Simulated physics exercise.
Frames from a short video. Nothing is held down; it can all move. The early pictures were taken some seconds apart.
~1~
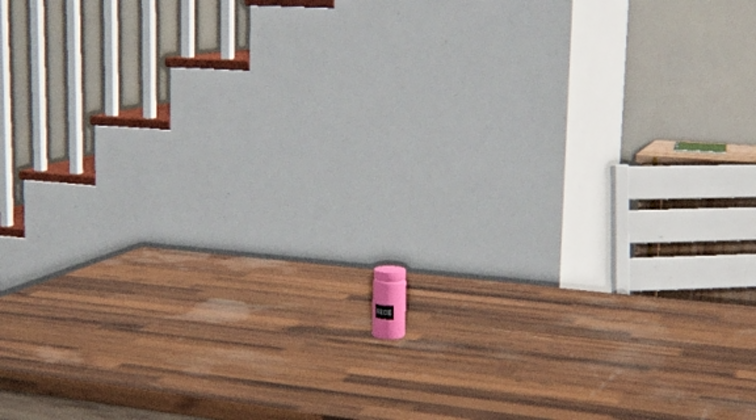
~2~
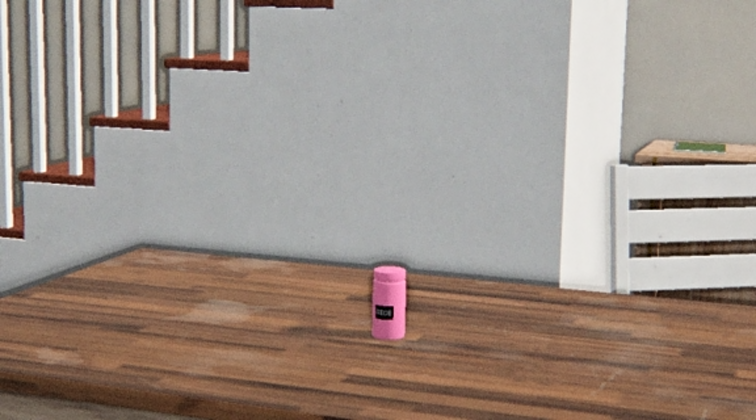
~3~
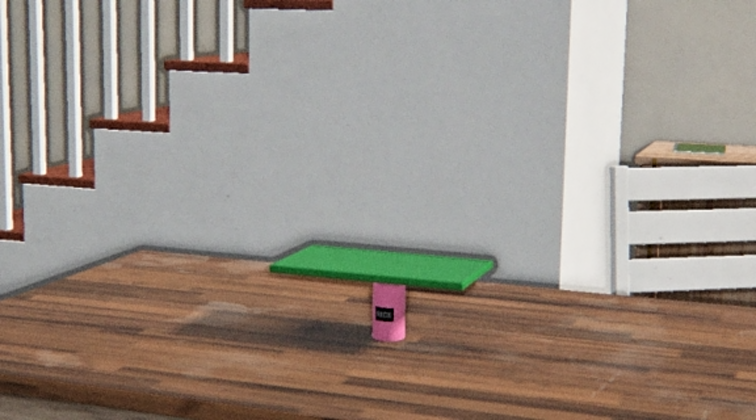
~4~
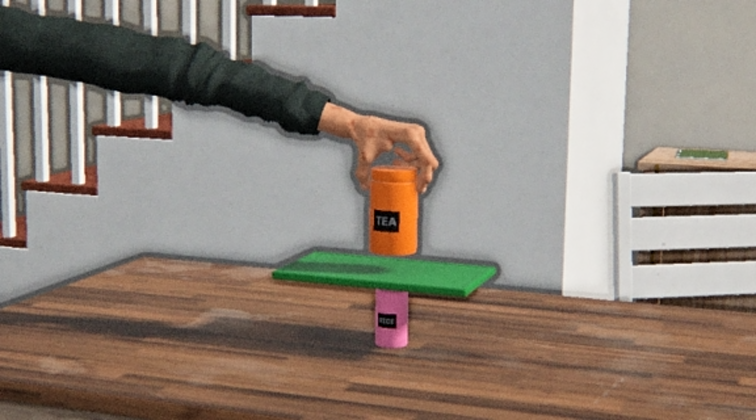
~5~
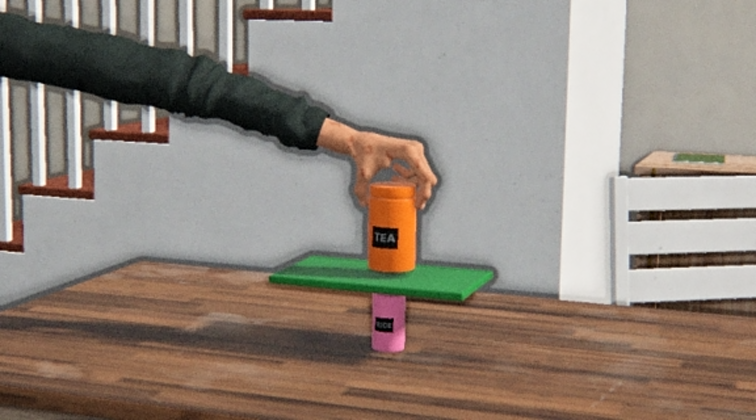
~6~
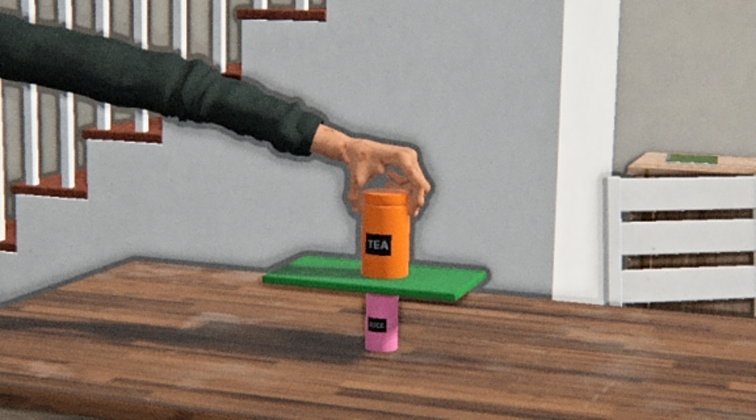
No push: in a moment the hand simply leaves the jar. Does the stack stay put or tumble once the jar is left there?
It stays put.
Then, 0.30 s after the last picture, nothing has stirred.
Then, 0.70 s after the last picture, orange jar resting near (385, 234).
At rest, all 3 in place. Seen from the same camera at the end, orange jar near (385, 234). The stack keeps its balance.
